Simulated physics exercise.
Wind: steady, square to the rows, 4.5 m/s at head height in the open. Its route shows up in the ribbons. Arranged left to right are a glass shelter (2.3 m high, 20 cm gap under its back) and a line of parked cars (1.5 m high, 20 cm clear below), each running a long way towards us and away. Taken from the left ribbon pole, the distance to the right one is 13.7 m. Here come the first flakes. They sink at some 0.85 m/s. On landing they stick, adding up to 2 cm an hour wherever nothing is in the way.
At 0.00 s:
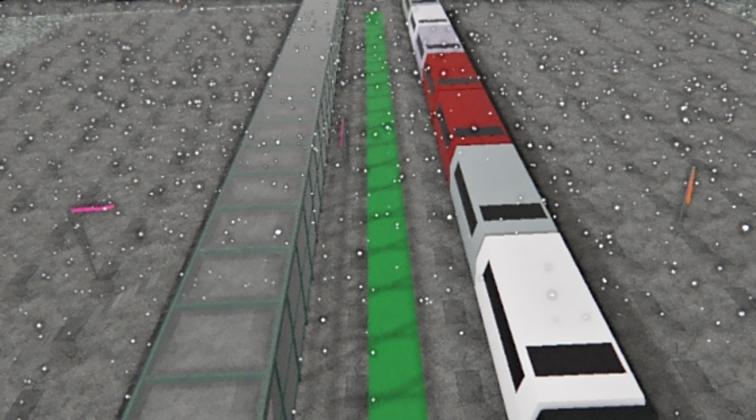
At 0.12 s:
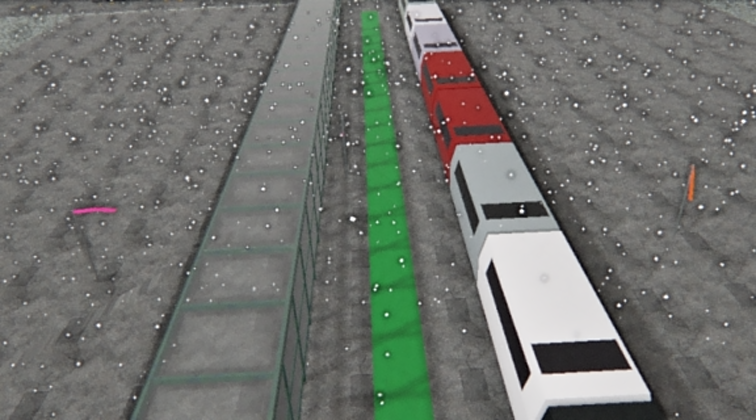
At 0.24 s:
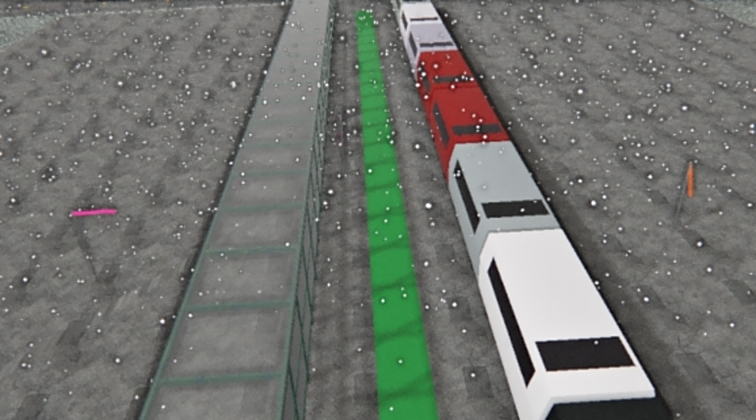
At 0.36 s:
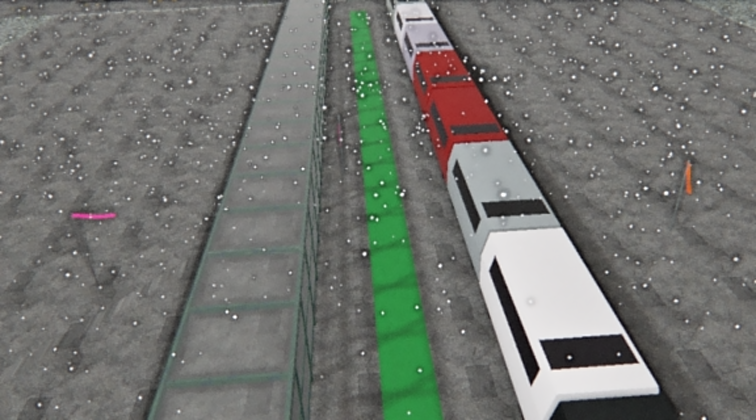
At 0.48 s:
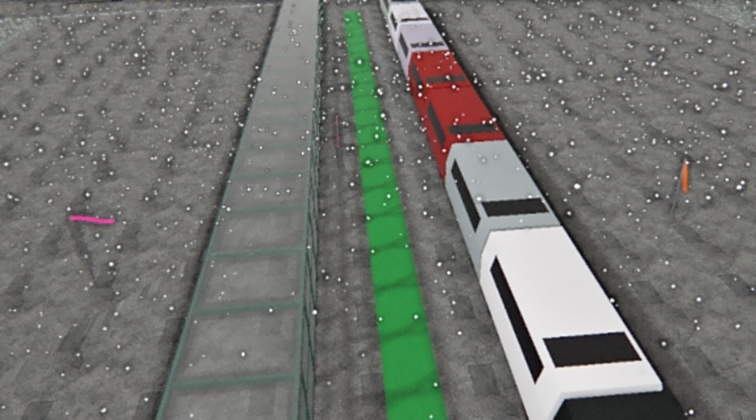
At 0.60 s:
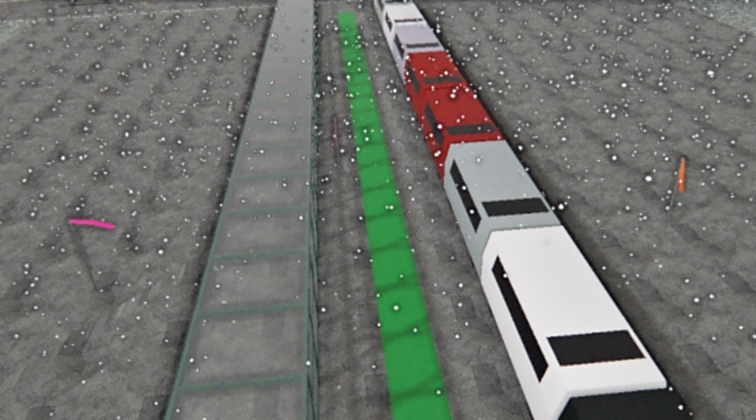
Long glass shelter and parked cars flanking a green strip, shifting slightly as snow blows, pink ribbon streaming sideways, orange hanging.
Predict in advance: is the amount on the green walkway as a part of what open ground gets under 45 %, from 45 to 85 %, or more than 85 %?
I would say between 45 and 85 %.
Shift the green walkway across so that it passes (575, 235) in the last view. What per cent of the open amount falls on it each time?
Estimate: Near 80 %.
10 minutes on, 2 mm on the green walkway, 3 mm in the open.
30 minutes on, 6 mm on the green walkway, 10 mm in the open.
60 minutes on, 13 mm on the green walkway, 20 mm in the open, so the green walkway has 65 % of the open amount; the left half of it has 64 %, the right half 65 %.
